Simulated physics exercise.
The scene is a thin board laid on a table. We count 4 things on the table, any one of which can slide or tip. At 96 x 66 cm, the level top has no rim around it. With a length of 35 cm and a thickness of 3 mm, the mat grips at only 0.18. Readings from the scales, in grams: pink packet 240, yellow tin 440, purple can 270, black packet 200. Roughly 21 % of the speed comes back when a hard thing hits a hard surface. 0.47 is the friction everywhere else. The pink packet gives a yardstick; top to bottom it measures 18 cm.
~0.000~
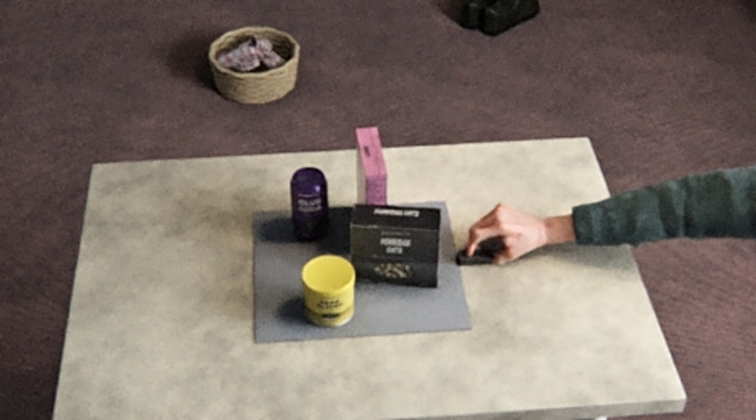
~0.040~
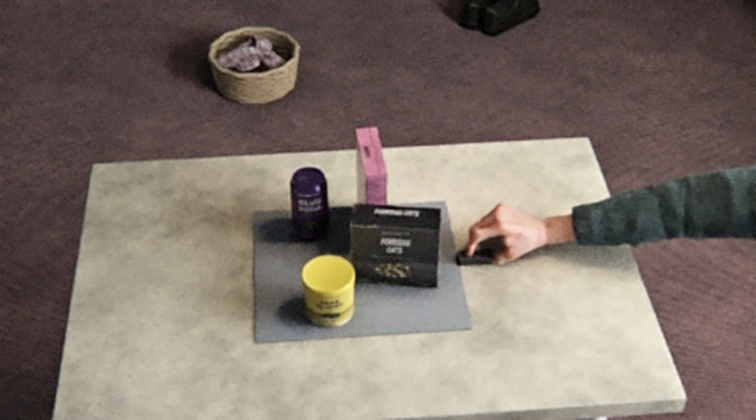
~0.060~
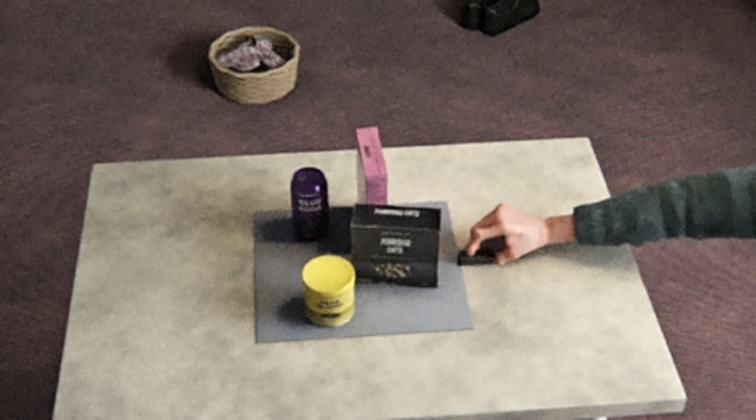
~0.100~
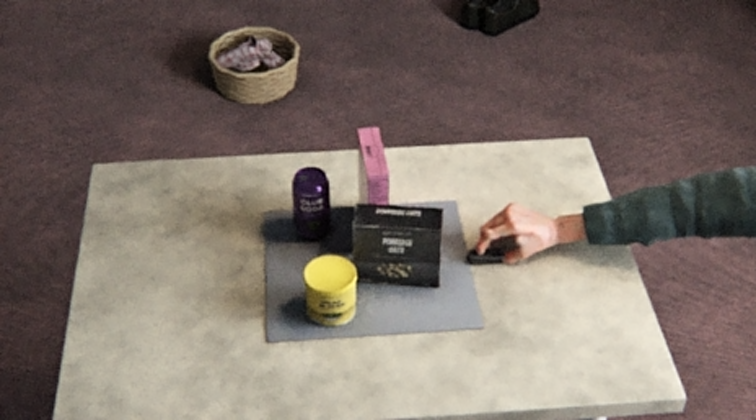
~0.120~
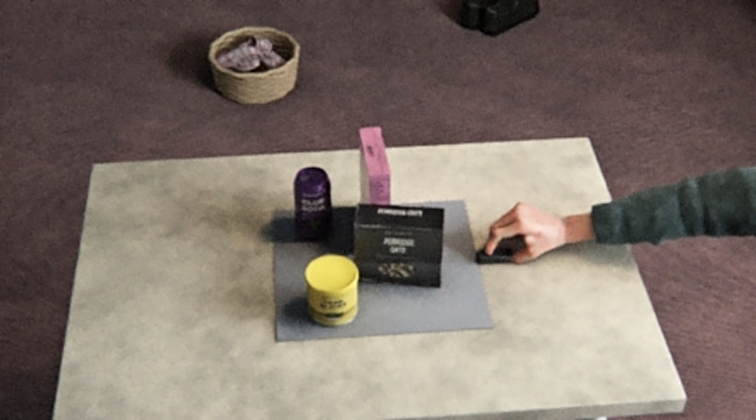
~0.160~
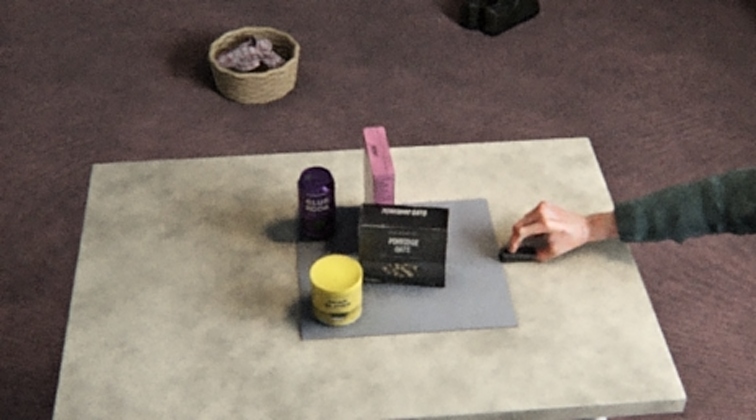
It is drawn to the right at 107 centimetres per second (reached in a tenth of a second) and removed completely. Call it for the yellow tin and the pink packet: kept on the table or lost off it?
The yellow tin is kept; the pink packet is kept.
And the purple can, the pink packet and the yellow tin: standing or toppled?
Outcome noted - the purple can survives without falling, the pink packet ends up fallen, the yellow tin survives without falling.
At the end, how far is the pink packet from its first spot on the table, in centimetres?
About 28 cm.
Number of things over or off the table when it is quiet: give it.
That gives 1.
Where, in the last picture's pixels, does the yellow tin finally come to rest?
In the end it sits at around (370, 291).
After 0.36 s, mat pulled 29 cm; pink packet slid 9 cm near (423, 188); yellow tin slid 7 cm near (370, 290); black packet slid 9 cm.
After 0.66 s, mat pulled 61 cm; pink packet leaning 51° near (503, 190); yellow tin slid 7 cm near (370, 291); black packet slid 30 cm.
At rest (1.3 s), tipped over on the table, pink packet; not toppled but over 6 cm from the start, yellow tin and black packet; purple can in place, give or take 6 cm. Seen from the same camera at the end, yellow tin near (370, 291), pink packet near (522, 209).
